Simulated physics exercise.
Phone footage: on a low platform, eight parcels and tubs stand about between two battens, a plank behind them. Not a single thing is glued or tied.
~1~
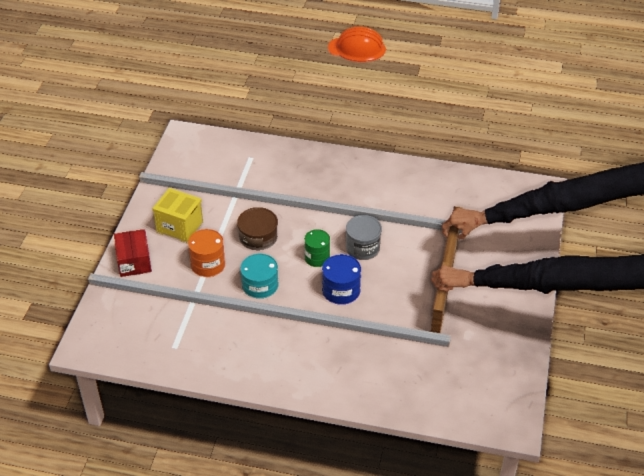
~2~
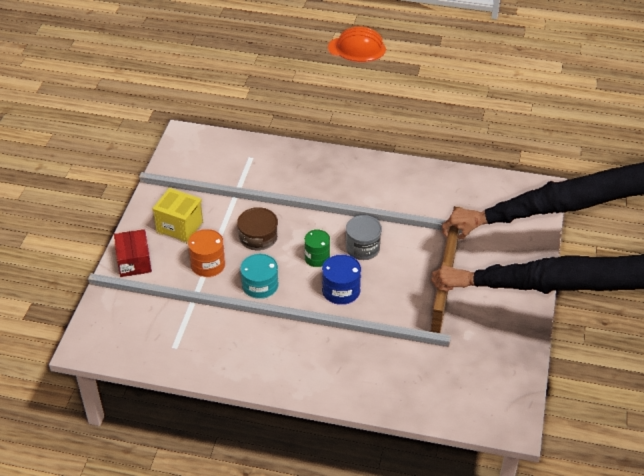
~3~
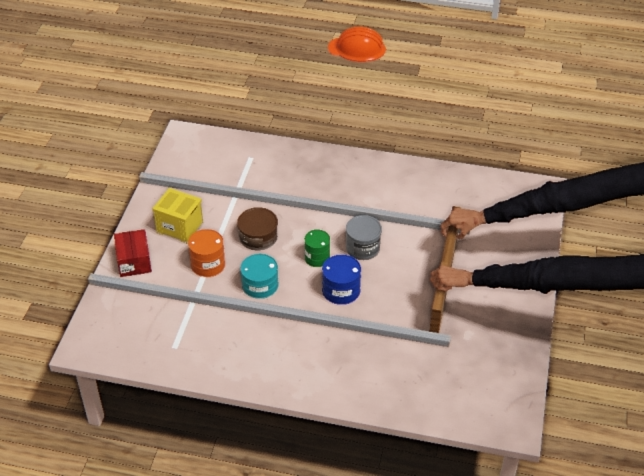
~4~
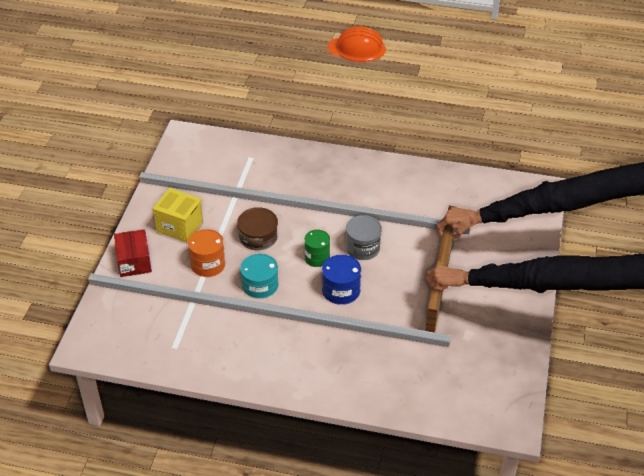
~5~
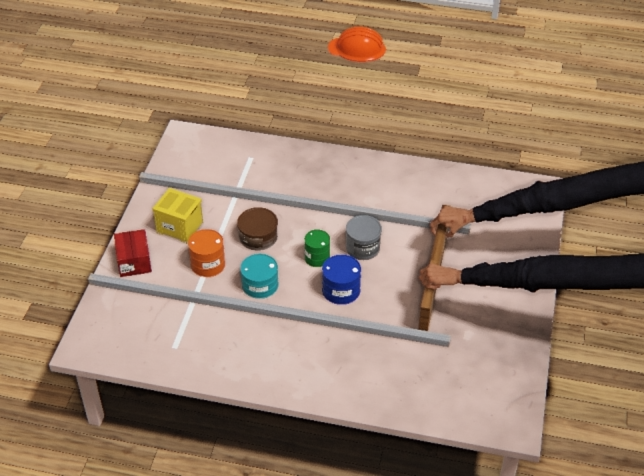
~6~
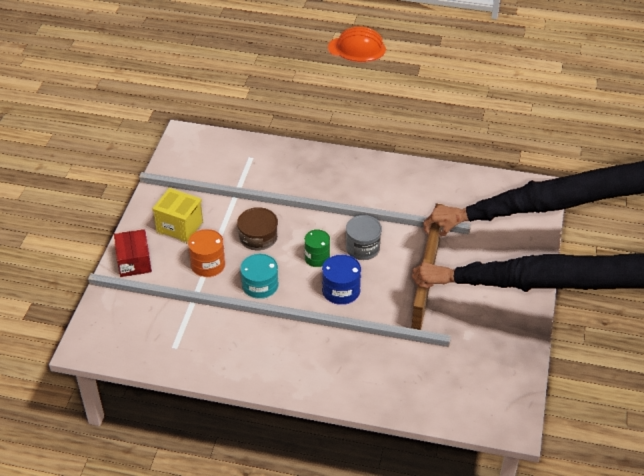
A wooden plank, gripped by two dark-sleeved hands reaching in from the right, slides a short way left along a low pale platform, seen from above by a still camera. Between two grey battens sit a red parcel, yellow tote, orange canister, brown pail, and teal, green, blue and grey tubs, near a white tape line. The plank stays short of them, and none of them moves.
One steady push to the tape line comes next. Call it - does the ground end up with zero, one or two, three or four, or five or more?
The ground ends up with zero.
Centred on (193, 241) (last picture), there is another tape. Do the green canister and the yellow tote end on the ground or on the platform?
Lab note: Green canister is safe; yellow tote ends up below.
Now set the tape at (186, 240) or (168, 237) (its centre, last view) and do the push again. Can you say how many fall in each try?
Per try: 2; 2.
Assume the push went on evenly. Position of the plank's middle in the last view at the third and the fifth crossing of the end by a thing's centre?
First at (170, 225), next at (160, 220).
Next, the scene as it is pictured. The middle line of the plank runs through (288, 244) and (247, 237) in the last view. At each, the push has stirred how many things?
The first number is 6, the next one 7.
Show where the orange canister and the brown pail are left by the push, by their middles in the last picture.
Final centres, first then second: (154, 238), (171, 217).
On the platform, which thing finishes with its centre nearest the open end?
Foremost is the yellow tote.
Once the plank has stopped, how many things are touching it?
3 of them.
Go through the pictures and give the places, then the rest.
The first picture shows red parcel (133, 253); yellow tote (179, 216); orange canister (207, 253); plank (447, 270); tape (216, 245).
The second picture shows yellow tote (179, 216); green canister (317, 248).
The third picture shows orange canister (207, 253); brown pail (258, 229).
The fourth picture shows red parcel (133, 253); plank (442, 269).
The fifth picture shows yellow tote (179, 216); grey pail (363, 238).
The sixth picture shows red parcel (133, 253); yellow tote (179, 216); orange canister (207, 253); plank (428, 266); tape (216, 245).
A little later, none off yet; red parcel at rest near (133, 253); yellow tote at rest near (179, 216); orange canister at rest near (207, 253).
When it is over, the number that fall off is zero.
